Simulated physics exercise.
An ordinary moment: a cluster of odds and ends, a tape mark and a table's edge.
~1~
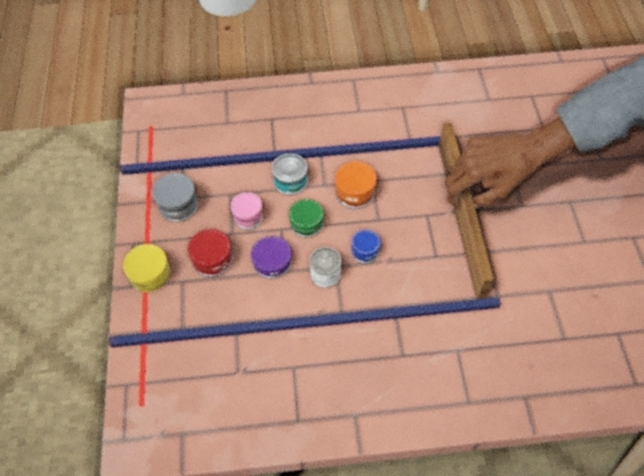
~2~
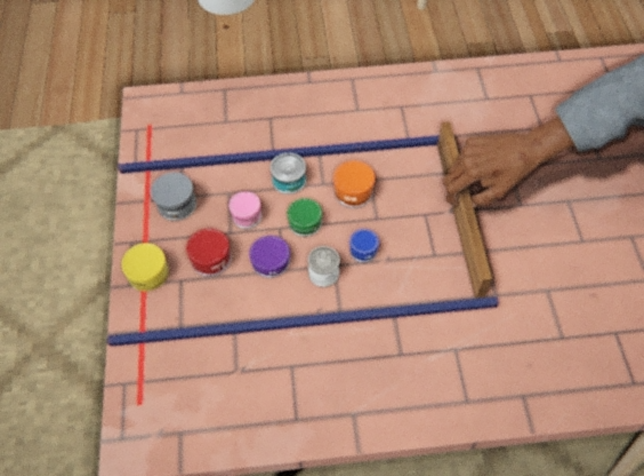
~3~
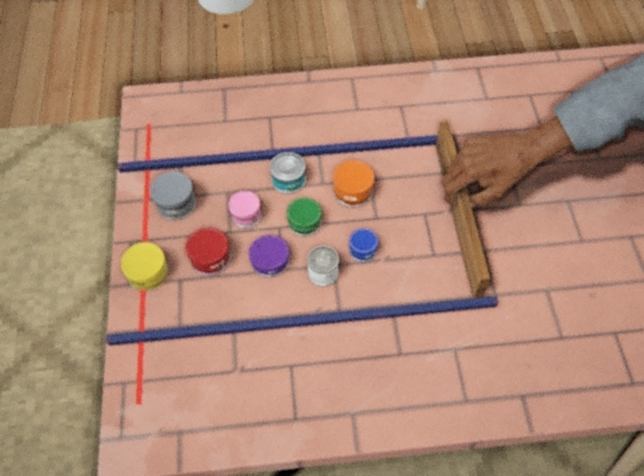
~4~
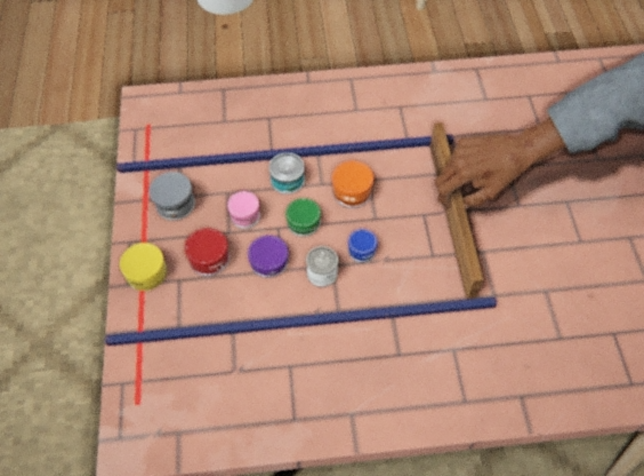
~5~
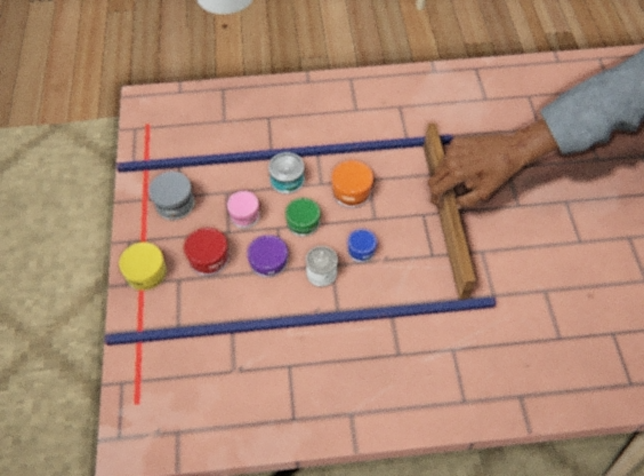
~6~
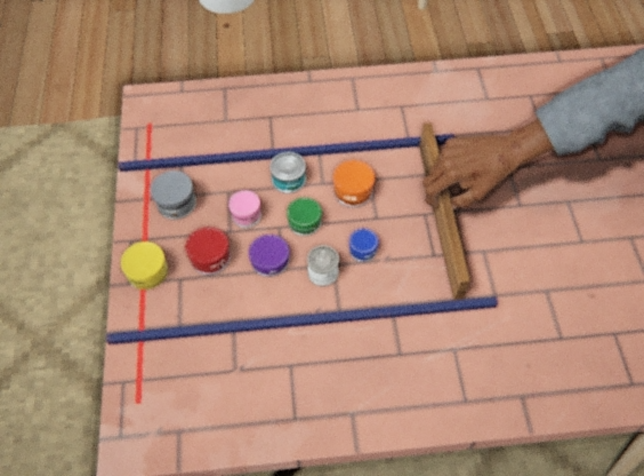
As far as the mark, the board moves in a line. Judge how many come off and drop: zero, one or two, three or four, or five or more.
Five or more come off.
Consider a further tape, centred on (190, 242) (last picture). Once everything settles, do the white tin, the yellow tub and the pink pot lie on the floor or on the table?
White tin stays put, yellow tub goes off, pink pot stays put.
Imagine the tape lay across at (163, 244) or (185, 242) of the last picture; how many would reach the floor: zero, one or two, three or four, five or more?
Count of falls, case 1: Just one or two; case 2: Just one or two.
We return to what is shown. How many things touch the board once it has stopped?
5 in contact.
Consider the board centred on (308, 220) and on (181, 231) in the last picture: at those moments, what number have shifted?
6 at one spot and 10 at the other.
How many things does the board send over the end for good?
In all, 5 of them.
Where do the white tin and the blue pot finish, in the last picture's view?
Answer: First (123, 310), after that (127, 270).
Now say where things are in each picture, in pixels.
The first picture shows yellow tub (148, 269); grey tin (176, 198); red tin (211, 253); board (464, 207); tape (147, 249).
The second picture shows grey tin (174, 197); purple tin (270, 257).
The third picture shows red tin (209, 252); white tin (323, 266).
The fourth picture shows yellow tub (144, 267); pink pot (244, 210).
The fifth picture shows grey tin (172, 196); blue pot (362, 246).
The sixth picture shows yellow tub (145, 266); grey tin (174, 195); red tin (209, 251); board (442, 208); tape (145, 246).
Soon after, none off yet; yellow tub at rest near (145, 266); grey tin at rest near (174, 195); red tin at rest near (209, 251).
After that, none off yet; yellow tub at rest near (145, 266); grey tin at rest near (174, 195); red tin displaced a little near (196, 249).
And then, none off yet; yellow tub displaced about its own width near (102, 284); grey tin displaced about its own width near (138, 195); red tin displaced well along near (135, 256).
In the end, the number that fall off is five or more; gone, purple tin, pink pot, red tin, grey tin and yellow tub.
